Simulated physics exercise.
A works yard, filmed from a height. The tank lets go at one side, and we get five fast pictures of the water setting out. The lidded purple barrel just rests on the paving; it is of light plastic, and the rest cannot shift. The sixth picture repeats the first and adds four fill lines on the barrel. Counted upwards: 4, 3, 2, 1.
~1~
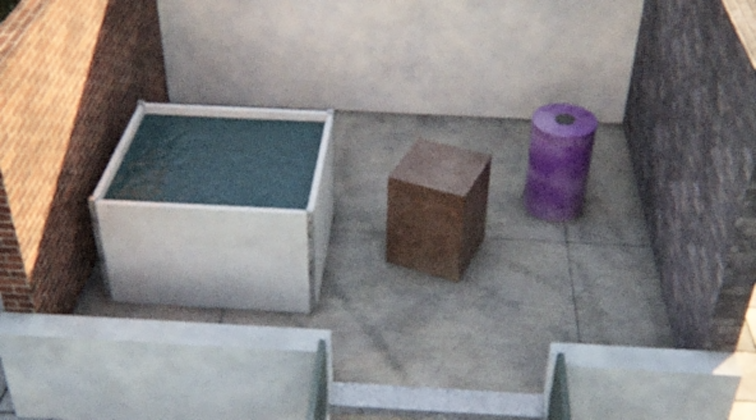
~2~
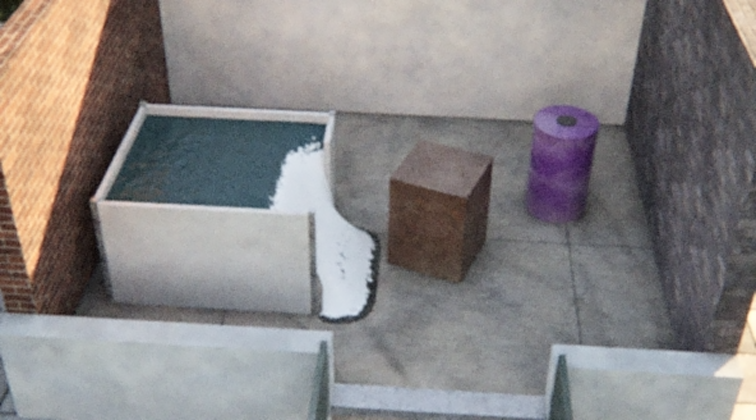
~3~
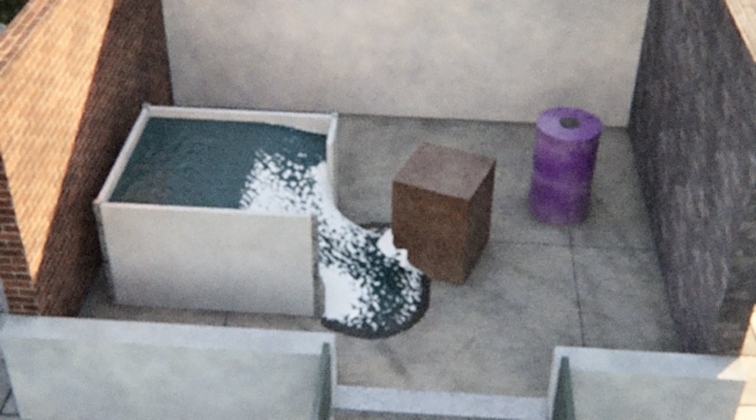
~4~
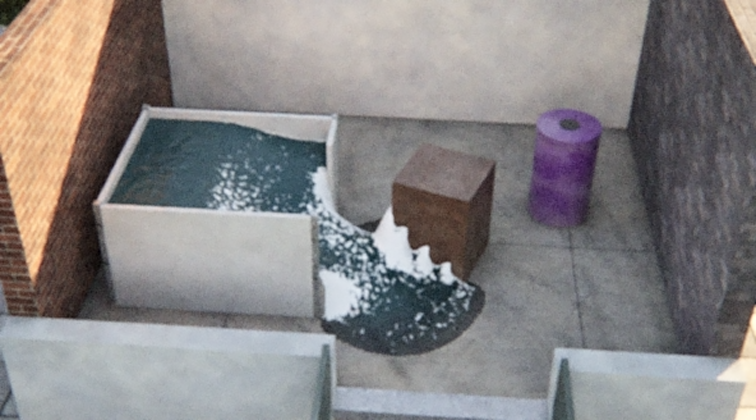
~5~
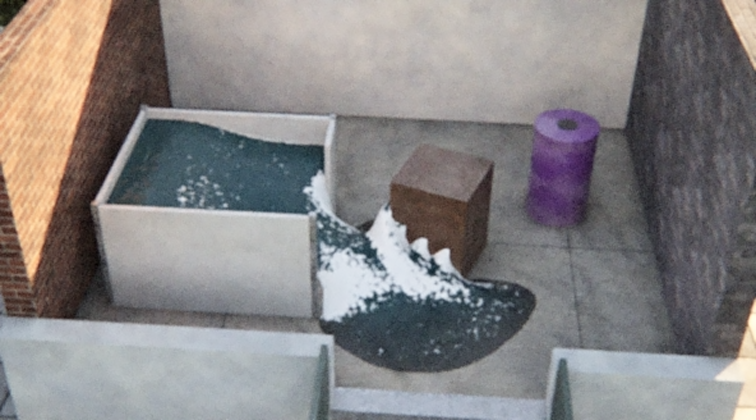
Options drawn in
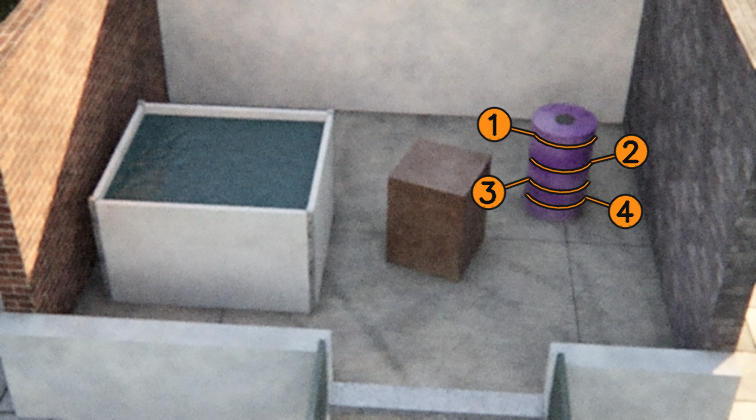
The clip shows a walled yard with a full tank, a brown block and a purple barrel; water pours from the tank's right side, foams against the block and spreads across the ground in front of it.
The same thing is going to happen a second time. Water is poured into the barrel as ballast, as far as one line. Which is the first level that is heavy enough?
The limit is 3.
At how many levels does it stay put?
Three.
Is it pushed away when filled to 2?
No, that is safe.
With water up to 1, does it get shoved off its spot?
No.
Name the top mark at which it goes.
That is mark 4.
On the marked copy, 1 at (566, 147); 2 at (562, 172); 3 at (560, 192); 4 at (557, 207); from the bottom up 4, 3, 2, 1.
With 1, it does not move.
With 2, it does not move.
With 3, it shifts by a finger or two and stays.
With 4, it is pushed about its own width away.
